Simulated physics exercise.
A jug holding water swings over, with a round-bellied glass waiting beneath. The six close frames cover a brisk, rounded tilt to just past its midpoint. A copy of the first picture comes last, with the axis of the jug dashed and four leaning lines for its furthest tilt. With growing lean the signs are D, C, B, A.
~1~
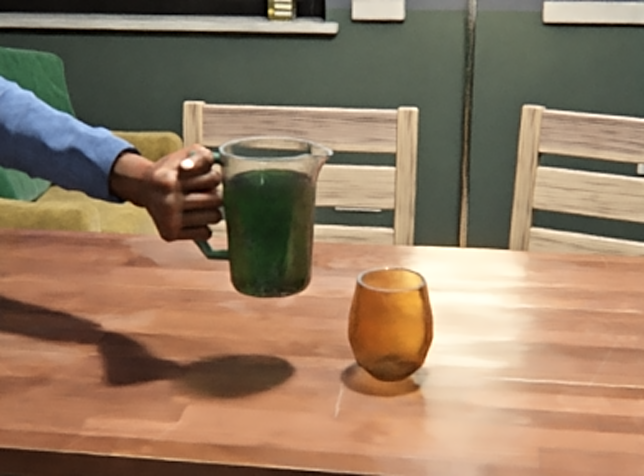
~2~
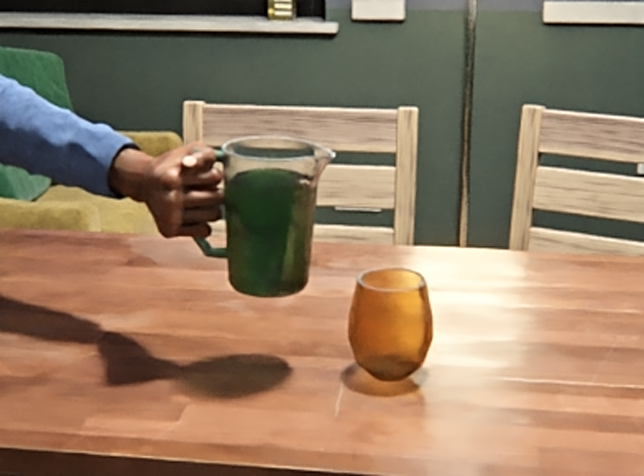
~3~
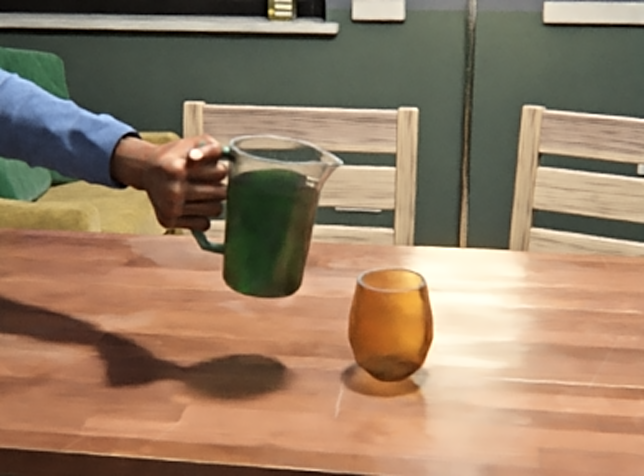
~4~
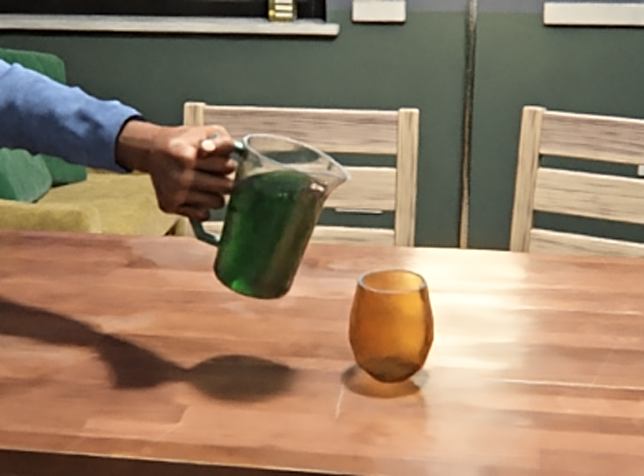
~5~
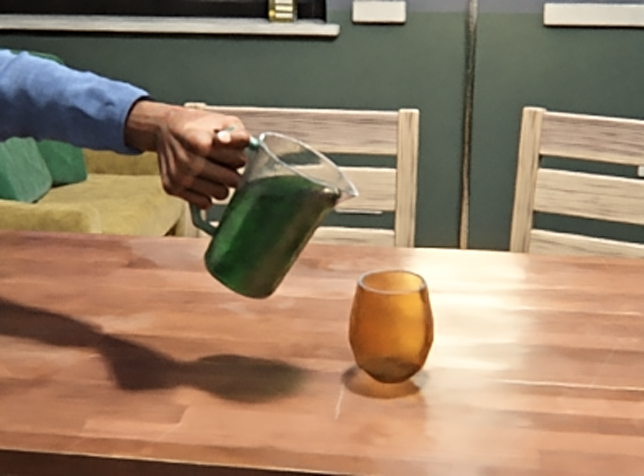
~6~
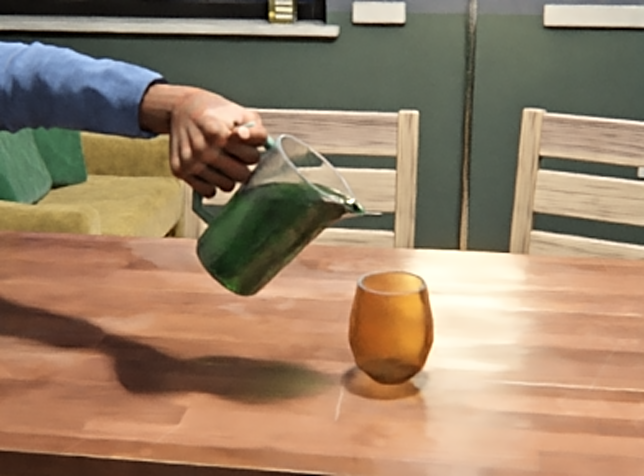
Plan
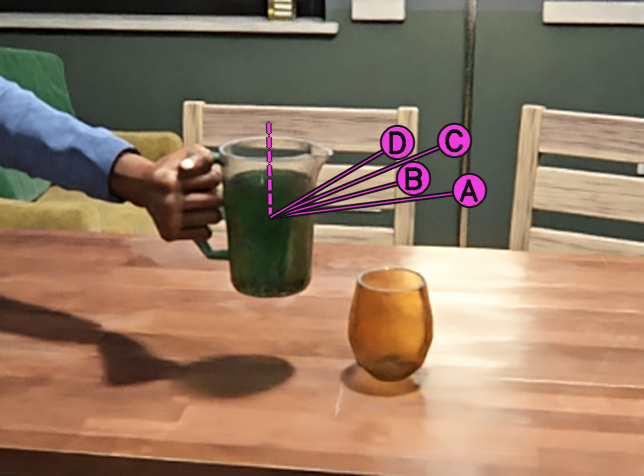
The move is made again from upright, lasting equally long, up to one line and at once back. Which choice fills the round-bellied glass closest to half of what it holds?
The best line is C.
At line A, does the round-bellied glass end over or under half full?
Over.
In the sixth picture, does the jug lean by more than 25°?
Yes, it does.
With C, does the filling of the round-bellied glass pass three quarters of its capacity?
No, less.
On the marked copy, A at (452, 193); B at (397, 183); C at (439, 147); D at (382, 151).
Choosing A, the round-bellied glass ends with about 82 % of what it can hold; 6 % of the water is spilt.
Choosing B, the round-bellied glass ends with about 67 % of what it can hold.
Choosing C, the round-bellied glass ends with about 49 % of what it can hold.
Choosing D, the round-bellied glass ends with about 33 % of what it can hold.
